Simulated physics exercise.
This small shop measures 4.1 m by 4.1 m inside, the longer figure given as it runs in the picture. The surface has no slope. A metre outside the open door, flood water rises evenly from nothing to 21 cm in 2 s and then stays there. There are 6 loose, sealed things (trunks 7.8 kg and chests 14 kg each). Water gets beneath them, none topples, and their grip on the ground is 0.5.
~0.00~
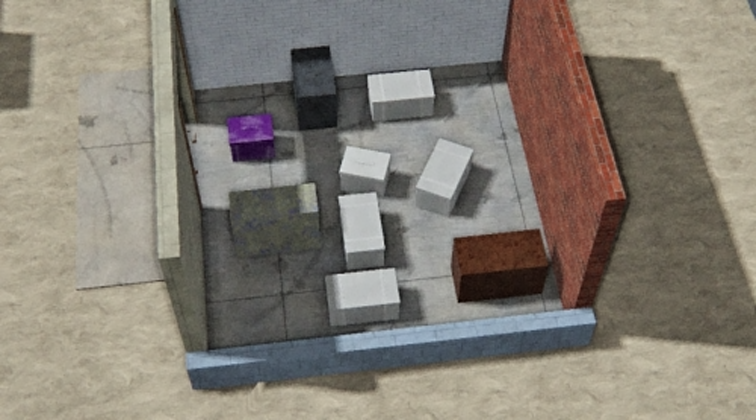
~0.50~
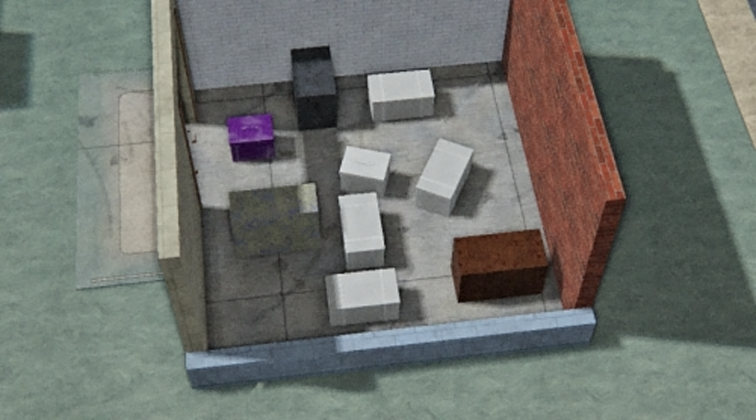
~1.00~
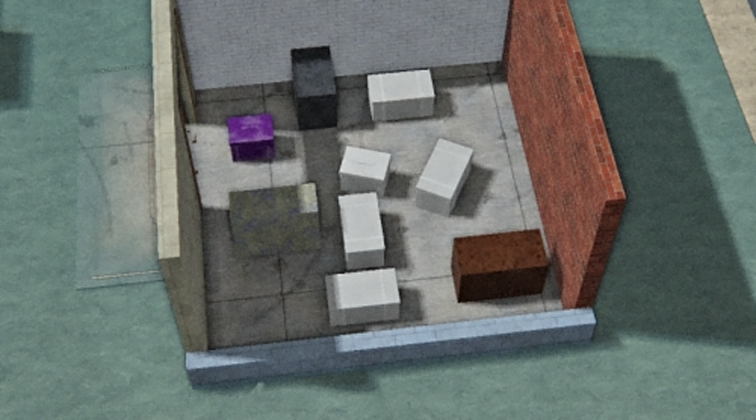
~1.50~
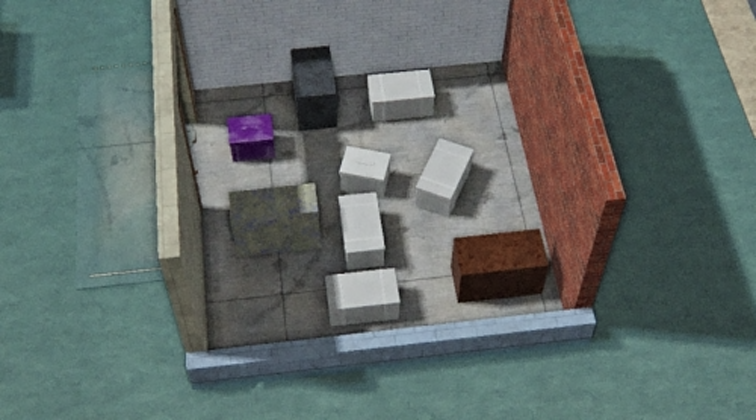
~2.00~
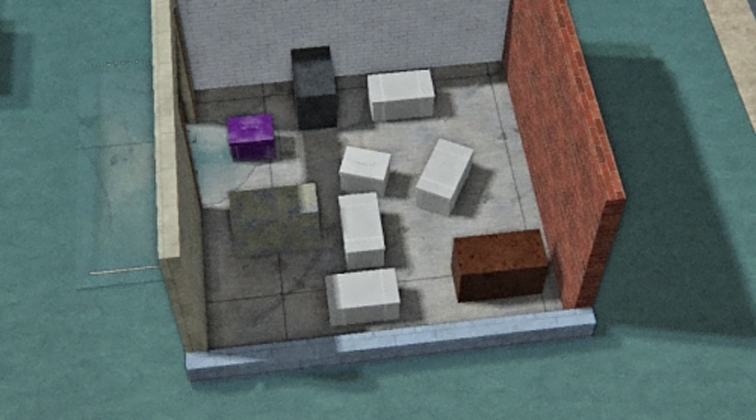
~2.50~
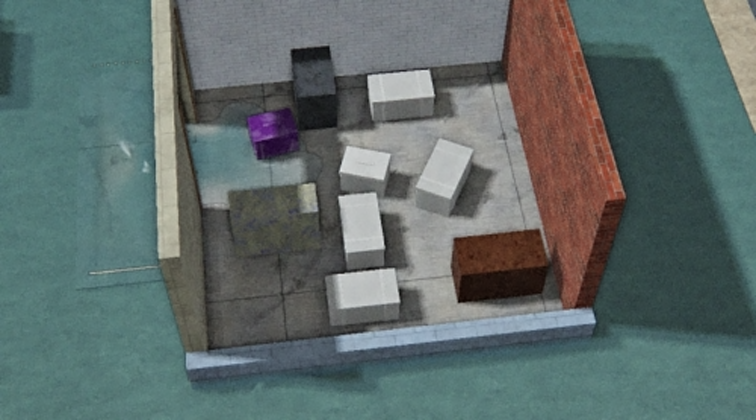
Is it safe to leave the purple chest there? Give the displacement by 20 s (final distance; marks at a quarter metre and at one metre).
Purple chest gets carried off.
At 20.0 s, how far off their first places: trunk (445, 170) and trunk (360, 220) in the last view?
In turn: 120 cm, 120 cm.
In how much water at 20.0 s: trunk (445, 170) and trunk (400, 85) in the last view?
About 16 and 22 cm.
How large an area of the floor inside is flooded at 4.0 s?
Some 6.5 m2.
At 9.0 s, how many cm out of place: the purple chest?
Roughly 250 cm by then.
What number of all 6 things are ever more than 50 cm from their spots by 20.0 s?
That makes 6.
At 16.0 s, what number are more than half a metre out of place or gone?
By then 6.
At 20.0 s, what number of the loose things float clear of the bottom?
6 of them.
After 4.0 s the purple chest is near (366, 130), 1.4 m from its start, aground; 0 afloat.
After 9.0 s the purple chest is near (415, 64), 2.3 m from its start, afloat; 5 afloat.
After 16.0 s the purple chest is near (454, 128), 2.5 m from its start, afloat; 6 afloat.
After 20.0 s the purple chest is near (388, 89), 1.8 m from its start, afloat; 6 afloat.
